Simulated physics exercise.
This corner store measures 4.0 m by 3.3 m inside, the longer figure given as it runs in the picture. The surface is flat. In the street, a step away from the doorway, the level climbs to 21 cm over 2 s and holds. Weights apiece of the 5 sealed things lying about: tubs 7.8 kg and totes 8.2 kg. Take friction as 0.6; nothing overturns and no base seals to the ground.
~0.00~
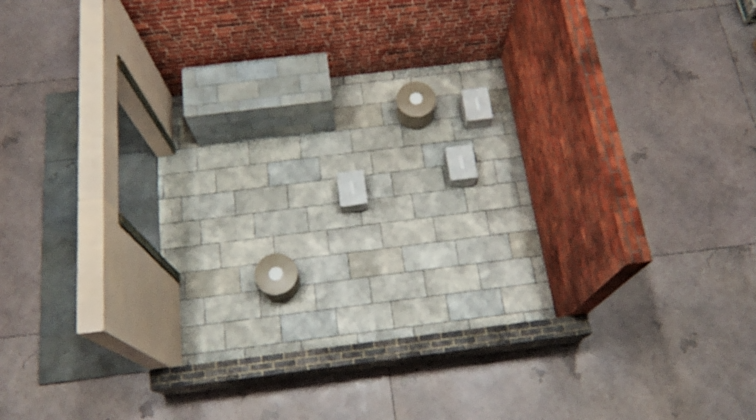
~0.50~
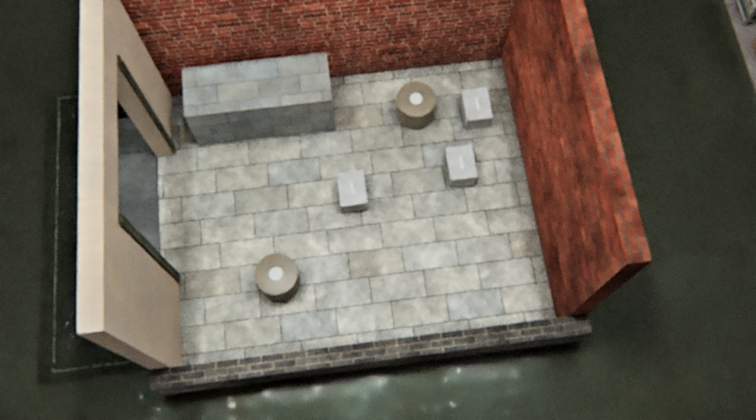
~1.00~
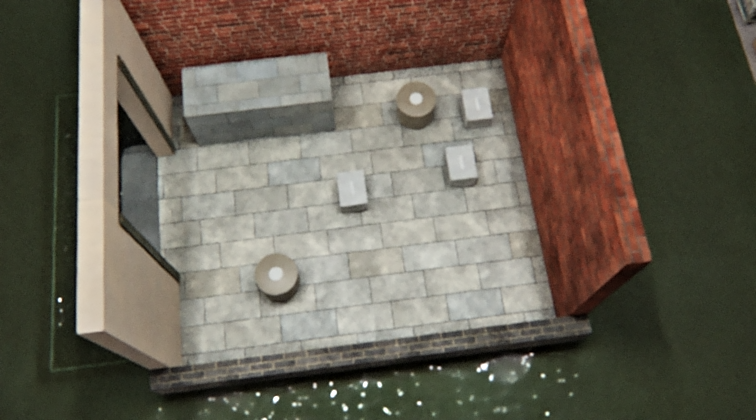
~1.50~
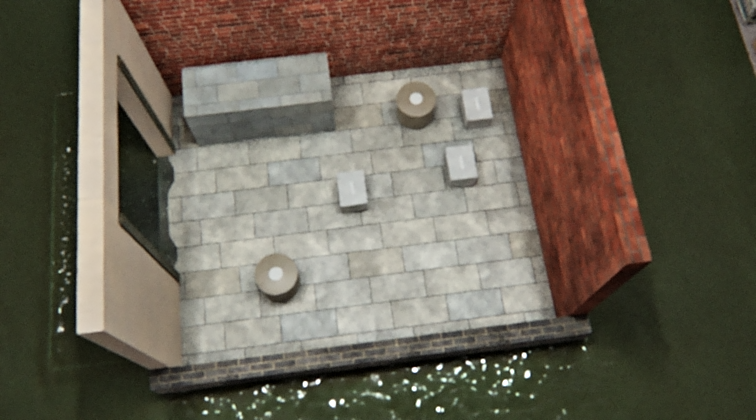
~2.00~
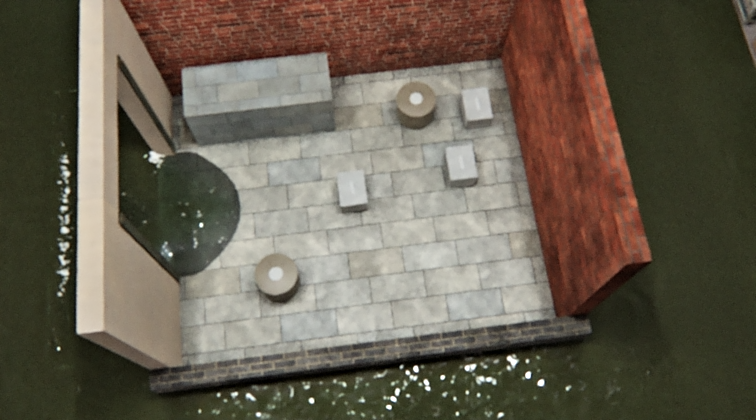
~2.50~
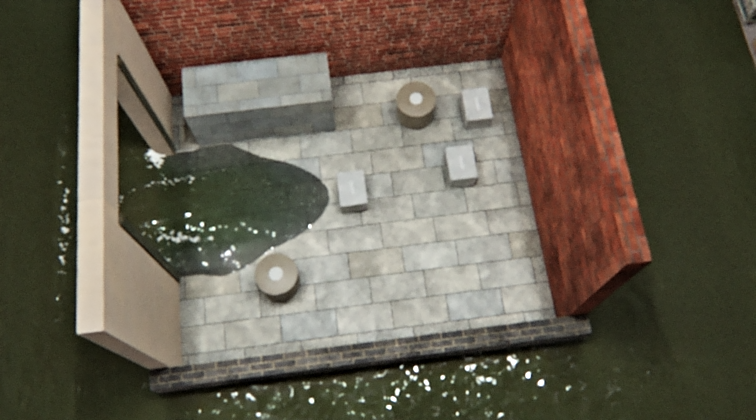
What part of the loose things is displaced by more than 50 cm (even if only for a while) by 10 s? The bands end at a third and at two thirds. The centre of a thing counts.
That comes to at least two thirds.
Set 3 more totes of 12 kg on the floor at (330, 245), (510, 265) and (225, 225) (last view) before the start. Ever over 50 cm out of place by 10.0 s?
In that order: More, over, past it.
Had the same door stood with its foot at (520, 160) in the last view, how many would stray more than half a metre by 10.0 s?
Then 5.
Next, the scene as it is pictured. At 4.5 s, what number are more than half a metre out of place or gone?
3 of them.
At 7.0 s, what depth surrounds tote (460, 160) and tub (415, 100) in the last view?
About 16 and 7 cm.
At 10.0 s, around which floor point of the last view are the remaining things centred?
Near (441, 197).
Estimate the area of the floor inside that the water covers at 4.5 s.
About 11.0 m2.
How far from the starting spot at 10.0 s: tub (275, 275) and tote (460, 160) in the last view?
In that order: 150 cm, 60 cm.
After 3.5 s 0 of 5 are over 50 cm from their spots; 0 afloat.
After 4.5 s 3 of 5 are over 50 cm from their spots; 0 afloat.
After 7.0 s 4 of 5 are over 50 cm from their spots; 5 afloat.
After 10.0 s 4 of 5 are over 50 cm from their spots, and 5 have been at some point; 5 afloat.
